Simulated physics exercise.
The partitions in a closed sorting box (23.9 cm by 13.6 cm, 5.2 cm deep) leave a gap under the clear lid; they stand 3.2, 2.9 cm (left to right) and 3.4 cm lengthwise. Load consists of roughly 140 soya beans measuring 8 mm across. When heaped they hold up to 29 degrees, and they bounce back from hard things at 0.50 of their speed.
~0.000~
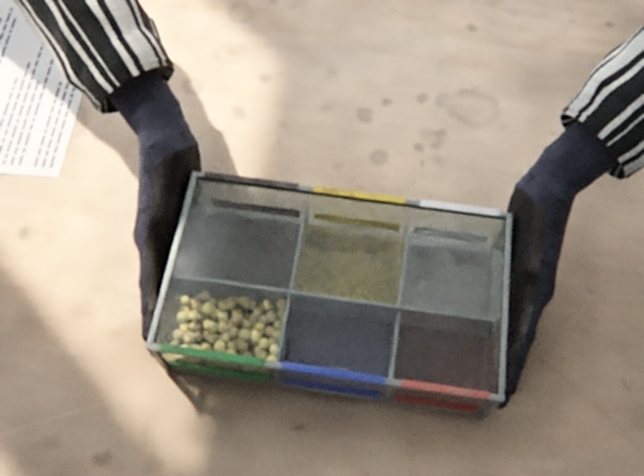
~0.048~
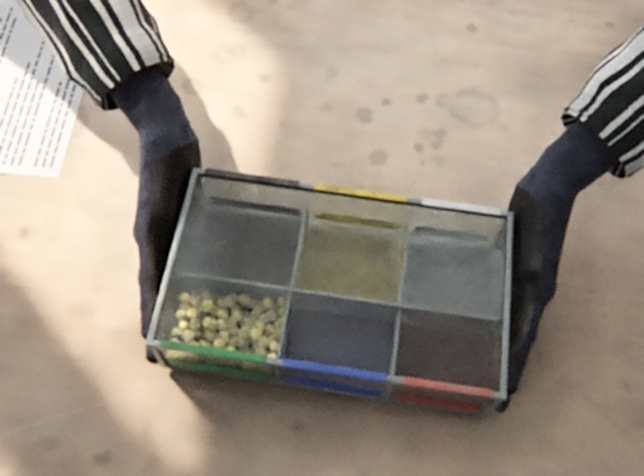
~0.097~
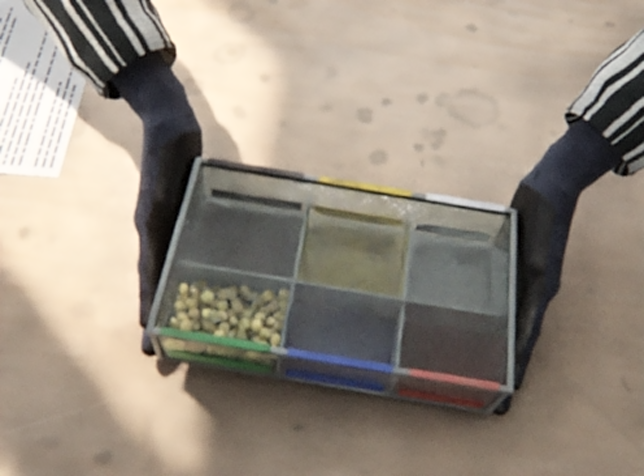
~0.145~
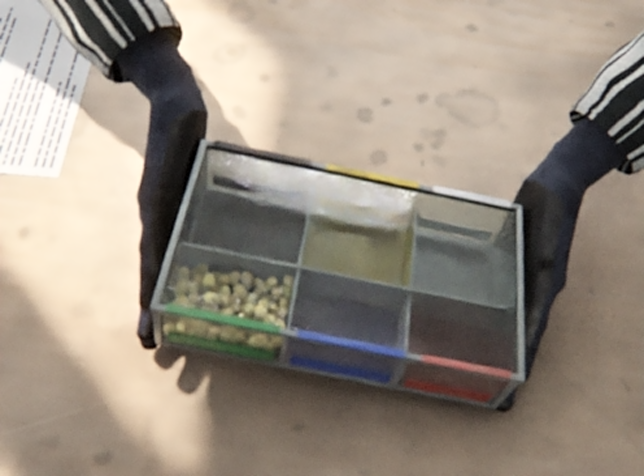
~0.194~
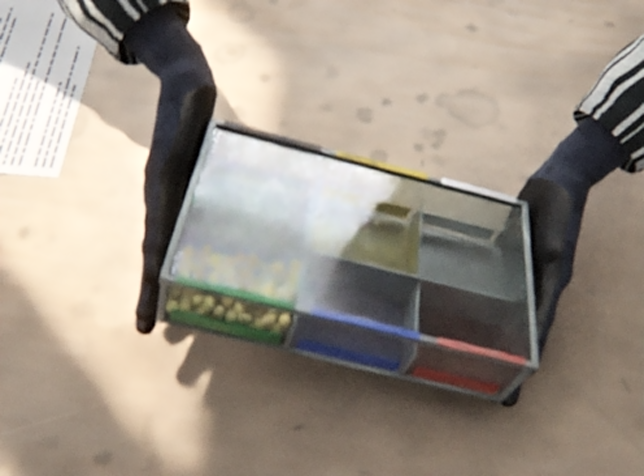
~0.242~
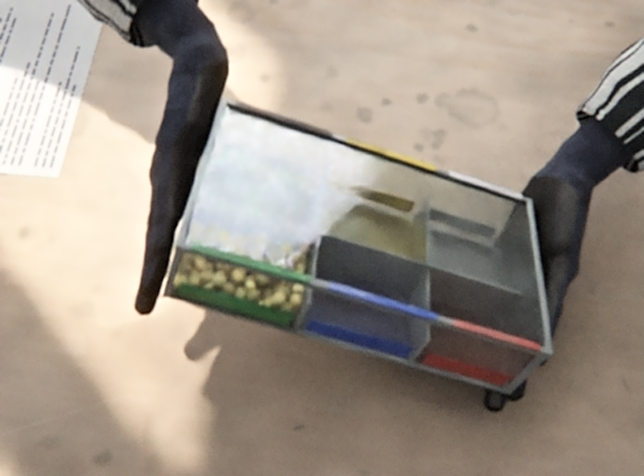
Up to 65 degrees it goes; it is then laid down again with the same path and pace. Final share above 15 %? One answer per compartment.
Red: Below or equal, blue: Below or equal, green: Above, yellow: Above, white: Below or equal, black: Below or equal.
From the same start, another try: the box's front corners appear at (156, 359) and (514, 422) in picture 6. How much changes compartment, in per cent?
That gives some 5 per cent.
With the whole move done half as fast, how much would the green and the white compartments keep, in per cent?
Final share: Green 85 %, white 0 %.
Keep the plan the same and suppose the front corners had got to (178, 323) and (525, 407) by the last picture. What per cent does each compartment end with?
Red 10; blue 15; green 75; yellow 0; white 0; black 0.
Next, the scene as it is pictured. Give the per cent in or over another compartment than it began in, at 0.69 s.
Reading: Close to 10 %.
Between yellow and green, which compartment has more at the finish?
Green comes out ahead.
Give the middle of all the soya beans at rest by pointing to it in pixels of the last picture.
Near (271, 317).
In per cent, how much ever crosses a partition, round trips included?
That share comes to about 30 per cent.
After 0.69 s, tilt 62 degrees; blue 5 %, green 90 %, yellow 5 %.
Then, at 0.98 s, tilt 25 degrees; blue 5 %, green 70 %, yellow 20 %.
Then, at 1.38 s, tilt 0 degrees; blue 5 %, green 70 %, yellow 20 %.
By 2.0 s all is still; red 0 %, blue 5 %, green 70 %, yellow 20 %, white 0 %, black 0 %.
